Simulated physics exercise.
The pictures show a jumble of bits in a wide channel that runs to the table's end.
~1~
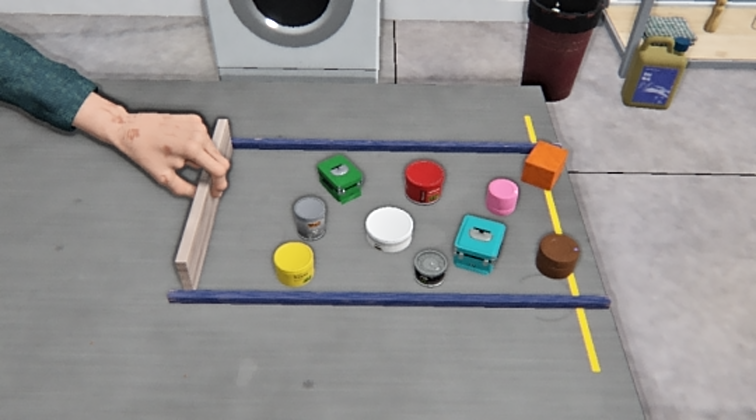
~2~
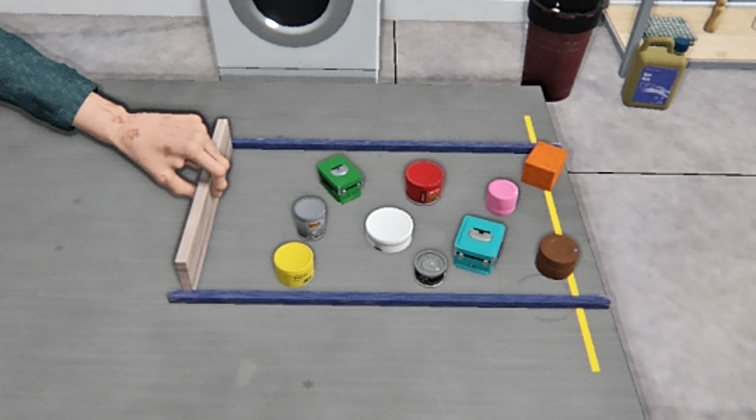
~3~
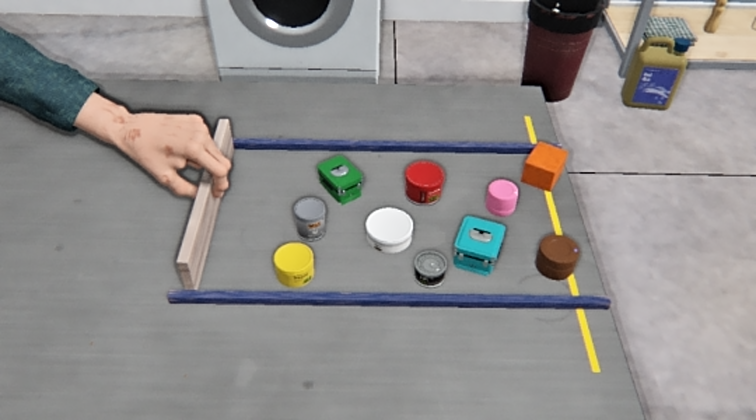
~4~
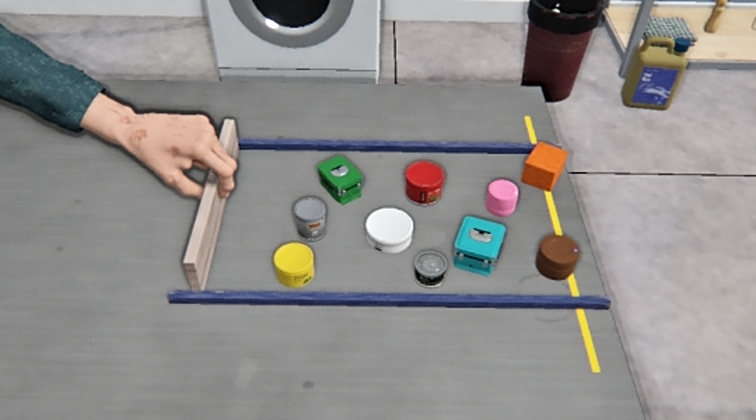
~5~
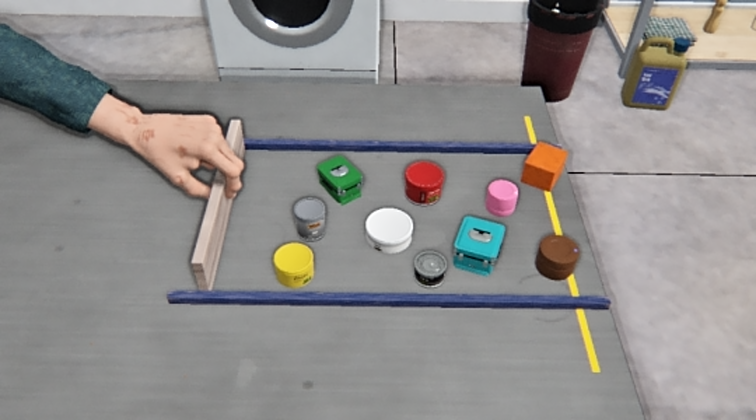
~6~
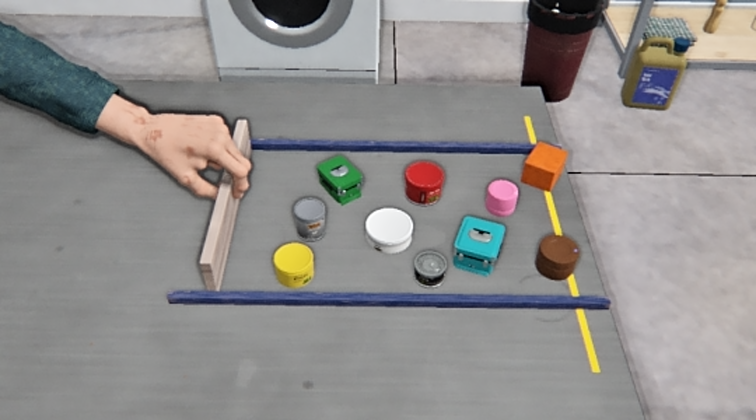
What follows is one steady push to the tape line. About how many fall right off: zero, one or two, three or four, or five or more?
The number that fall off is five or more.
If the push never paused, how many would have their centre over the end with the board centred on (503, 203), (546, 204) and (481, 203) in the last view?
Place by place, 1, 6 and 1.
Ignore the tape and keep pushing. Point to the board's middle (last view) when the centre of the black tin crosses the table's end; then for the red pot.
About (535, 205), and (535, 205) for the other.
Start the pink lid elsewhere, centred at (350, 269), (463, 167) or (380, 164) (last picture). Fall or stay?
In turn it survives; stays on; remains up.
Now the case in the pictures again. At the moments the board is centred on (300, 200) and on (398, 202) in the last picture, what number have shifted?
The counts are 2 and 7.
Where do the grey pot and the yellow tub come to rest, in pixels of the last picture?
The grey pot at (572, 211), the yellow tub at (592, 273).
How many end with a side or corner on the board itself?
The number is 4.
Early on, none off yet; orange block at rest near (544, 167); brown lid at rest near (557, 257); pink lid at rest near (501, 199).
A while later, none off yet; orange block at rest near (544, 167); brown lid travelled a little near (576, 259); pink lid travelled about its own width near (522, 202).
Finally, the number that fall off is five or more; lost, white tub, red pot, black tin, turquoise case, pink lid and brown lid.
